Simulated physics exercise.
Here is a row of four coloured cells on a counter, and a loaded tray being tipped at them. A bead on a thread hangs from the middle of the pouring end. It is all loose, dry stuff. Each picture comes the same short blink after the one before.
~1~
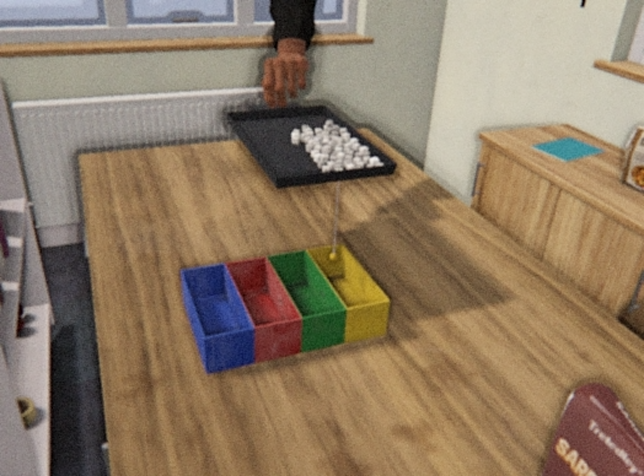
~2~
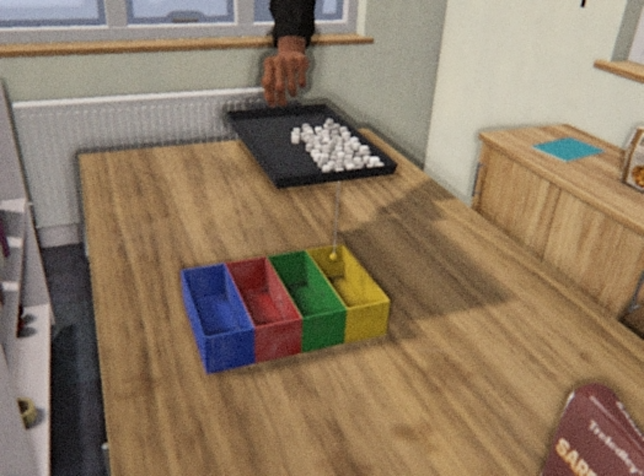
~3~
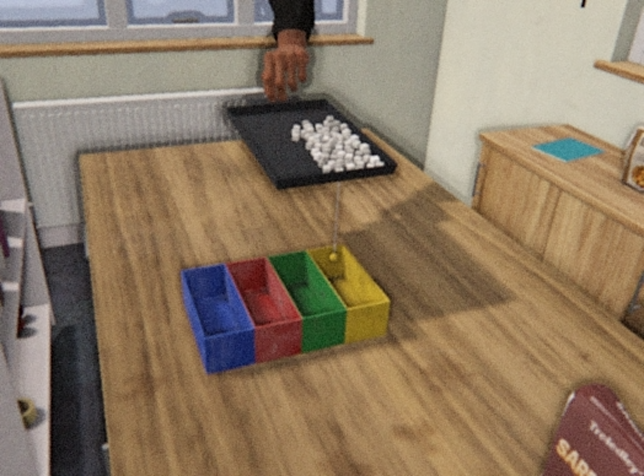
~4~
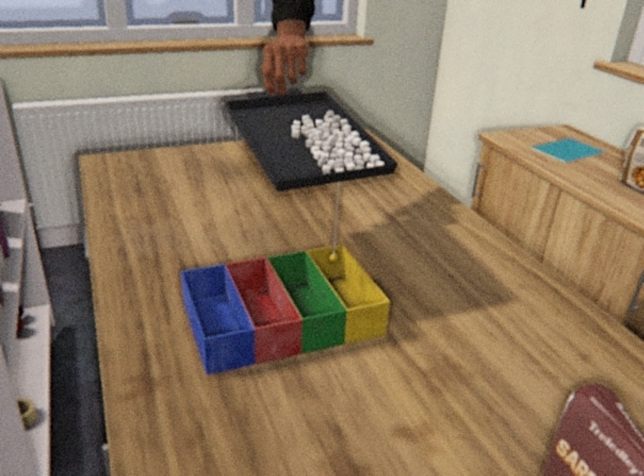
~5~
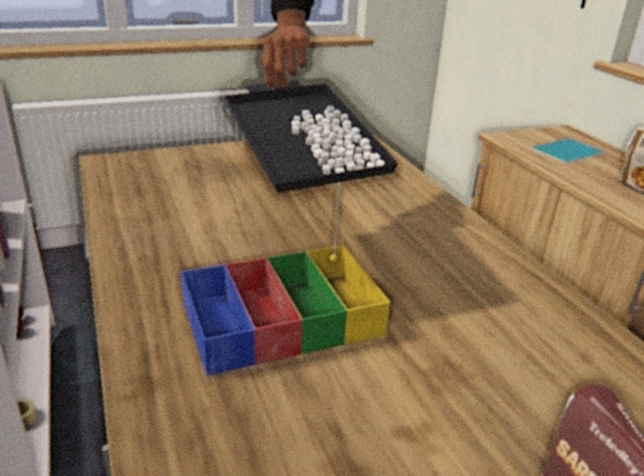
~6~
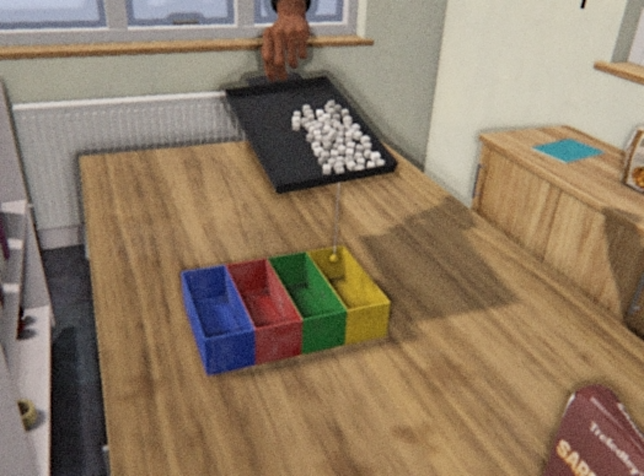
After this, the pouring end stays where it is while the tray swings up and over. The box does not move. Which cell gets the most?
Fullest: The green cell.
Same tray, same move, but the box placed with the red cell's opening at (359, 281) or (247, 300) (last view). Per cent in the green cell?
Roughly 0 per cent, and 40 per cent.
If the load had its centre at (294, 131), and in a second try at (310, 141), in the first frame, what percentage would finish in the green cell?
Roughly 50 per cent, and 40 per cent.
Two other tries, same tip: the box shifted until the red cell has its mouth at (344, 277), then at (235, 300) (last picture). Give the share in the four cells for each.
First some 70, then 80 per cent.
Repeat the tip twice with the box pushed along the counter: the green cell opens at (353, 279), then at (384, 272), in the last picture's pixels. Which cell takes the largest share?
First the red one, then the cell in blue.
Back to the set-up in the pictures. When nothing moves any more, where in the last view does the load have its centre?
Near (316, 328).
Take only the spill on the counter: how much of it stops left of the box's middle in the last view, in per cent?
Close to 20 per cent.
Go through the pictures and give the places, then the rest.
In the first frame, corners of the pouring end at (277, 177) and (395, 163), level; middle of the load at (331, 148), sugar cubes; bead on its thread at (334, 257); blue cell at (230, 347); red cell at (278, 337); green cell at (324, 328); yellow cell at (367, 318).
In the second frame, corners of the pouring end at (278, 177) and (395, 163), level; middle of the load at (331, 147).
In the third frame, corners of the pouring end at (278, 178) and (395, 163), tipped barely, lowest at the left corner; middle of the load at (331, 145).
In the fourth frame, corners of the pouring end at (277, 180) and (395, 163), tipped a little, lowest at the left corner; middle of the load at (331, 143).
In the fifth frame, corners of the pouring end at (277, 182) and (395, 162), tipped a little, lowest at the left corner; middle of the load at (332, 140).
In the sixth frame, corners of the pouring end at (278, 184) and (396, 162), tipped a little, lowest at the left corner; middle of the load at (332, 137); blue cell at (230, 349); red cell at (279, 339); green cell at (324, 329); yellow cell at (367, 320).
Soon, tray tipped steeply; all on the tray.
A while on, tray tipped right over; all on the tray.
Towards the end, tray tipped past a quarter turn; about half in the green cell; about a quarter in the yellow cell; a small part in the red cell; a small part falling or outside the box.
Finally, tray tipped past a quarter turn; about half in the green cell; about a quarter in the yellow cell; a small part in the red cell; none in the blue cell; a small part outside the box.
